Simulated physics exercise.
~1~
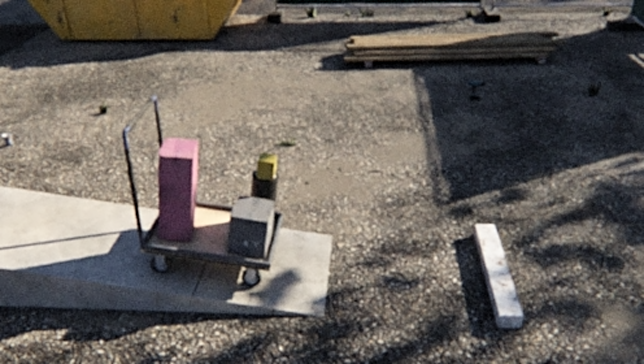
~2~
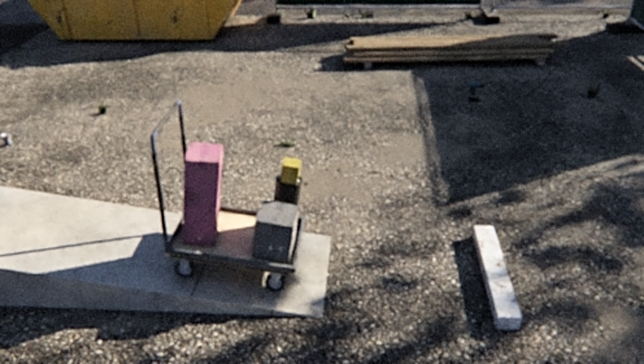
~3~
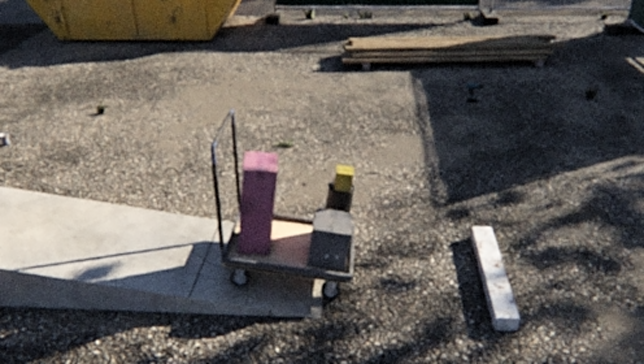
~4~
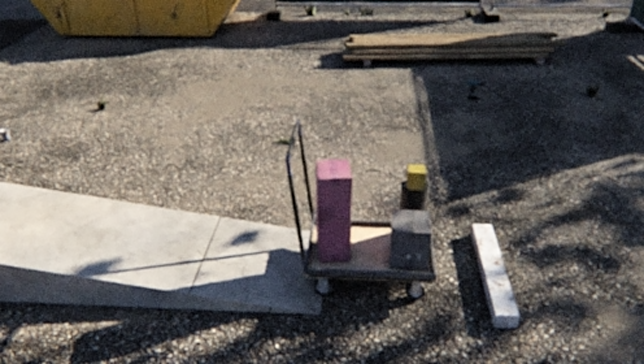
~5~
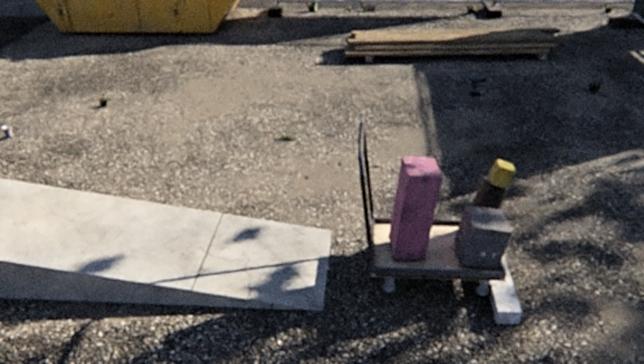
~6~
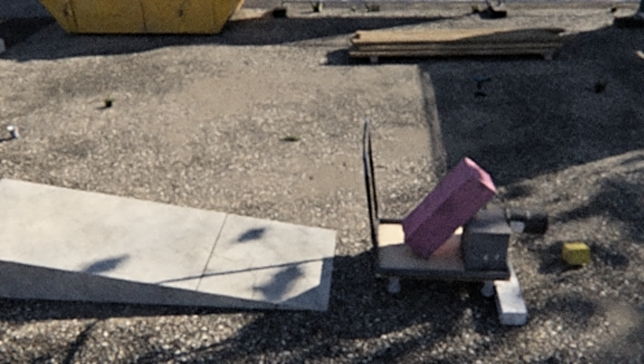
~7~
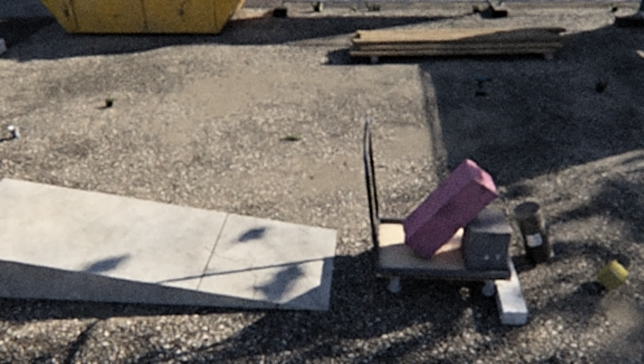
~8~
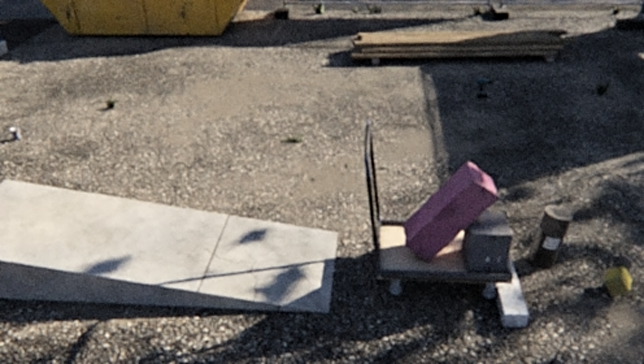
Trolley rolling right off a ramp into a kerb, yellow box and black canister tumbling off, pink box toppling against grey box aboard.
